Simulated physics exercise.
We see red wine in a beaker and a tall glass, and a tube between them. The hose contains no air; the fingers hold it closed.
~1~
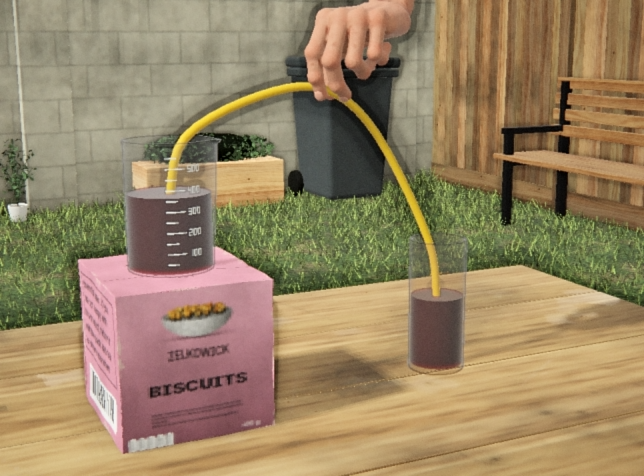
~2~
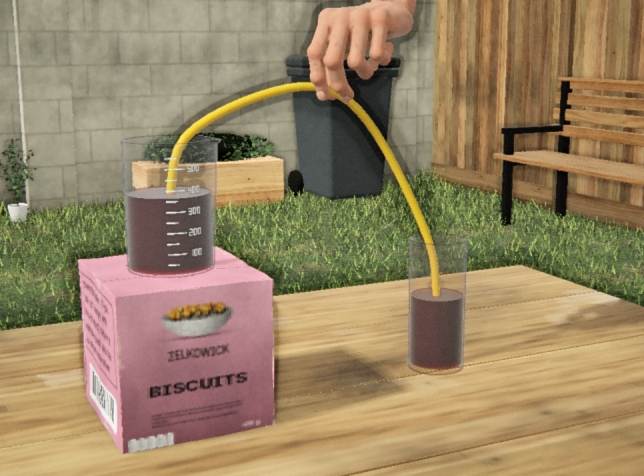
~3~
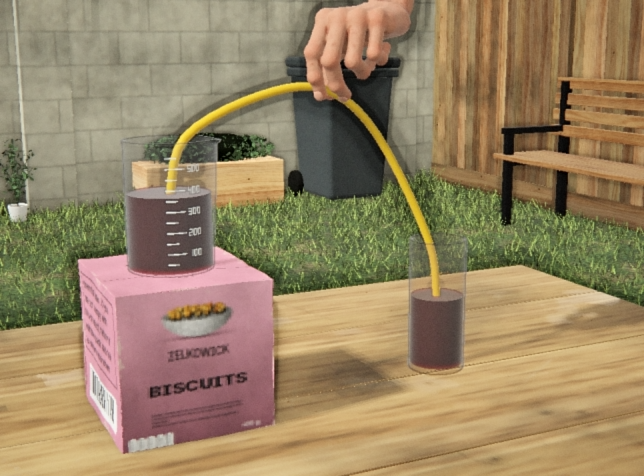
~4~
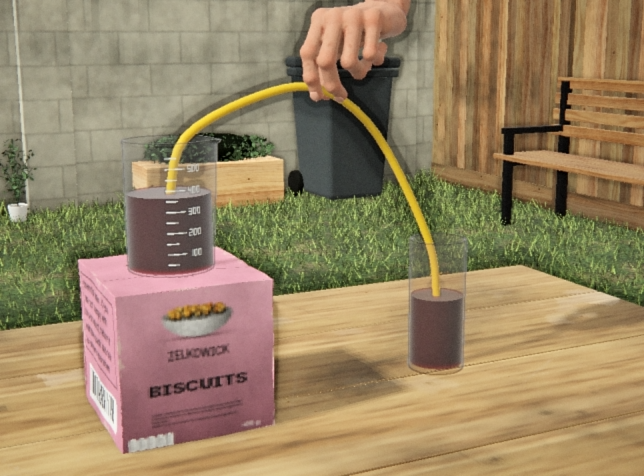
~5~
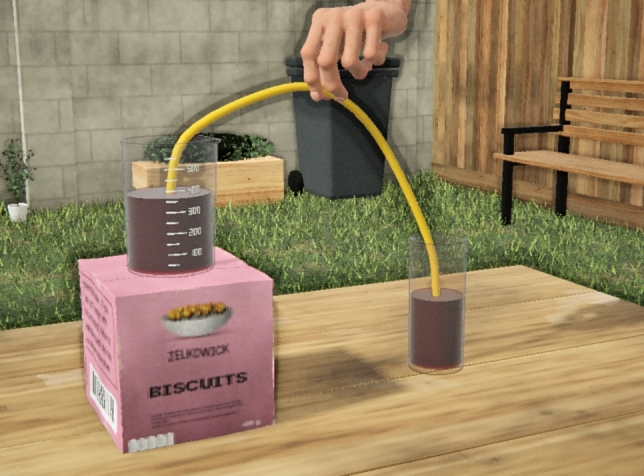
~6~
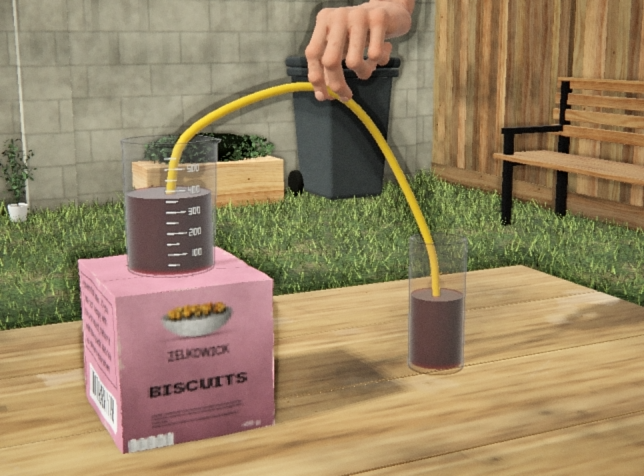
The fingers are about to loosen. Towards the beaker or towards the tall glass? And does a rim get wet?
Direction: Towards the right; receiver floods.
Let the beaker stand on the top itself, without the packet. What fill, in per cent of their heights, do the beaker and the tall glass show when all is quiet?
Once things settle, the first sits at 60 percent and the second at 50 percent.
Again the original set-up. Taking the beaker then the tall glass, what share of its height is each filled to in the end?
10 and 100 per cent, roughly.
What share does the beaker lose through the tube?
Roughly 80 per cent of it.
Soon after, the beaker is about half full; the tall glass is about three quarters full.
Later, the beaker is about a quarter full; the tall glass is full to the brim; some has gone over the lower rim.
In the end, the beaker is nearly empty; the tall glass is full to the brim; some has gone over the lower rim.
